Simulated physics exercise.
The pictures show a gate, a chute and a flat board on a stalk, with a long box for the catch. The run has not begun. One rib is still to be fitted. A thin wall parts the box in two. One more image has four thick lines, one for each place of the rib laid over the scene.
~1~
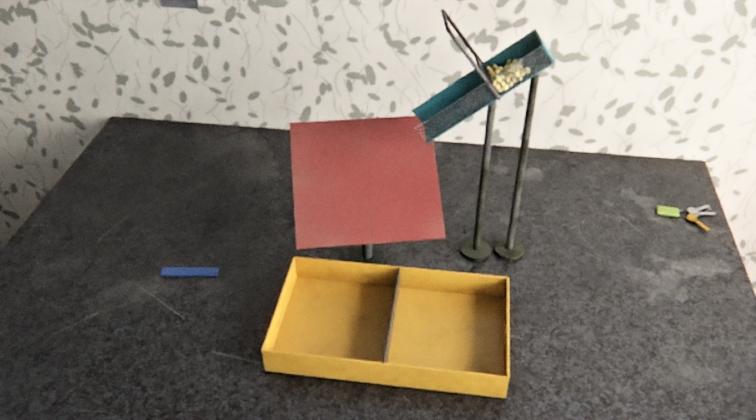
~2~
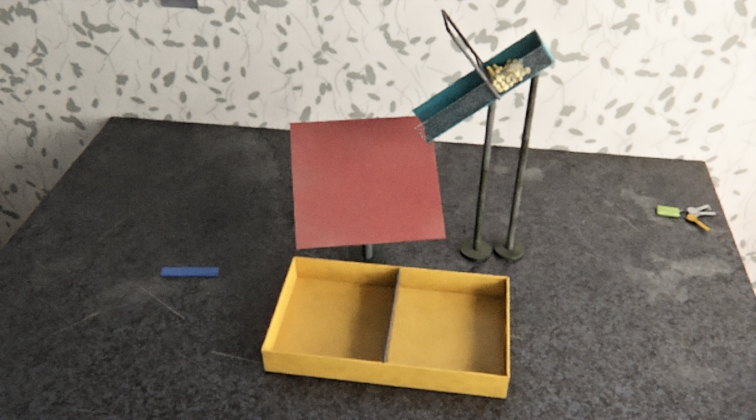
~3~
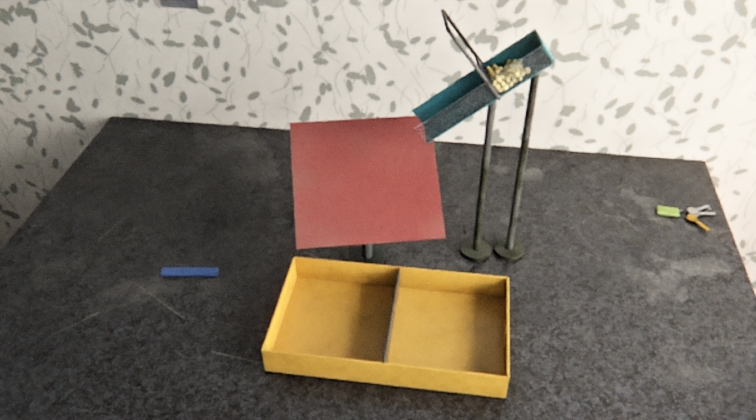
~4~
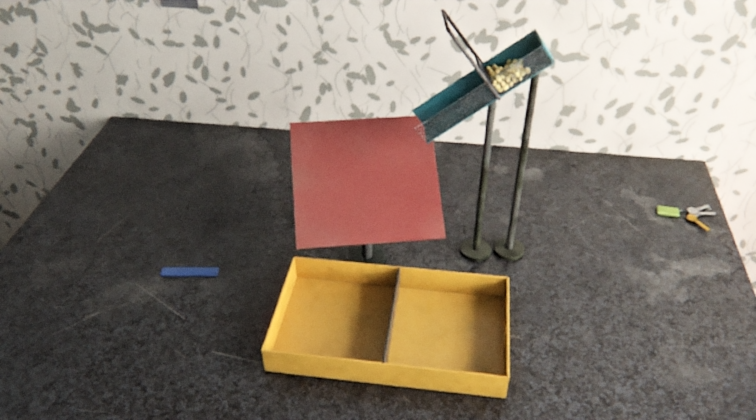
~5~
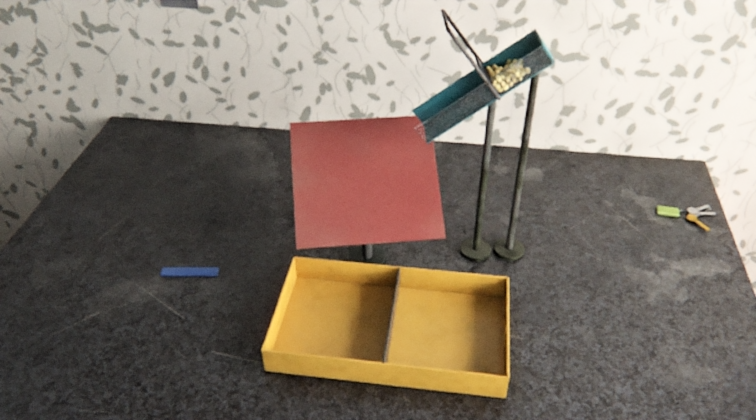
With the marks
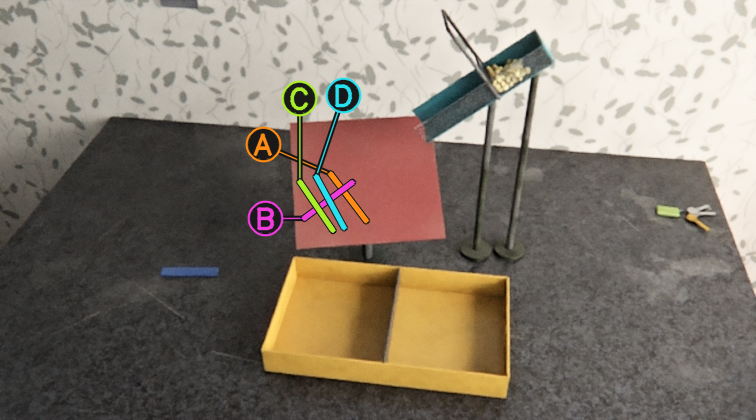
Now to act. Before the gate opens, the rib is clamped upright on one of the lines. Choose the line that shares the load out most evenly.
A beats the others.
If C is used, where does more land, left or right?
More lands on the left.
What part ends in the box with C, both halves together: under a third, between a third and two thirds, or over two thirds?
Line C gives over two thirds.
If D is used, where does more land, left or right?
Left.
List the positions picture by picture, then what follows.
In the first frame, load behind the gate at (505, 75), soya beans; lip of the chute at (425, 134), sloping fairly steeply.
In the second frame, middle of the board at (366, 179), tilted fairly steeply; middle of its low edge at (372, 243); of its high edge at (360, 119).
In the third frame, front corners of the box at (262, 350) and (508, 377); front end of its middle wall at (383, 363); gate still shut at (481, 67).
In the fourth frame, middle of the load at (505, 75); lip at (425, 134).
In the fifth frame, middle of the load at (505, 75); lip at (425, 134).
On the marked copy, line A from (330, 173) to (366, 220); line B from (352, 182) to (304, 218); line C from (299, 181) to (332, 230); line D from (316, 176) to (344, 227).
If A is chosen, of what is caught, about a third in the left half, about two thirds in the right.
If B is chosen, of what is caught, nearly all in the left half, a stray few in the right.
If C is chosen, of what is caught, nearly all in the left half, a stray few in the right.
If D is chosen, of what is caught, nearly all in the left half, a small part in the right.
